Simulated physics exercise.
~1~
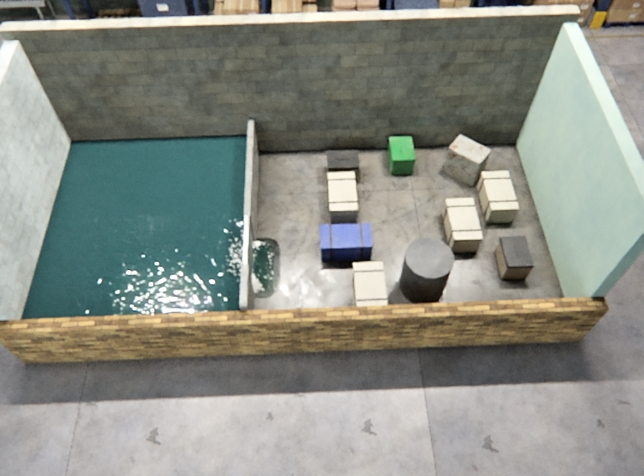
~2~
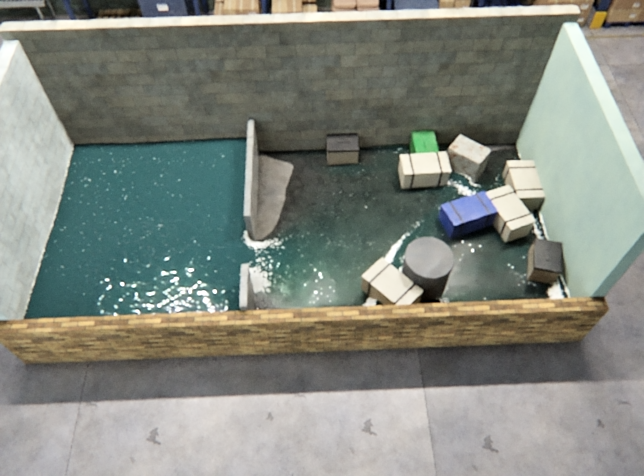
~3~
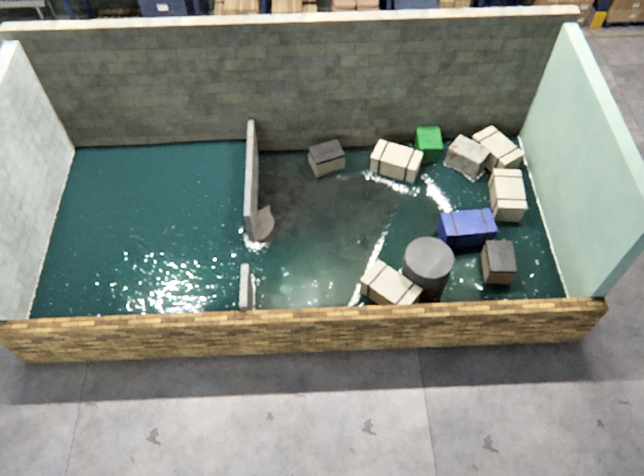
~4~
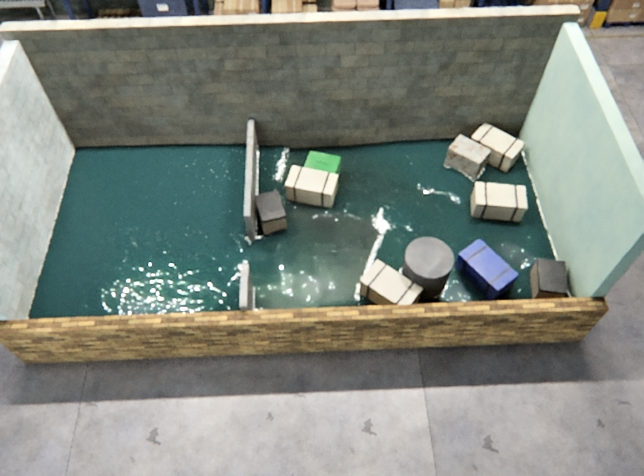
Water burst through the doorway from the flooded left room and swept the chests and trunks toward the right wall, then some drifted back, leaving the green chest afloat near the divider and the blue trunk floating at the lower right.
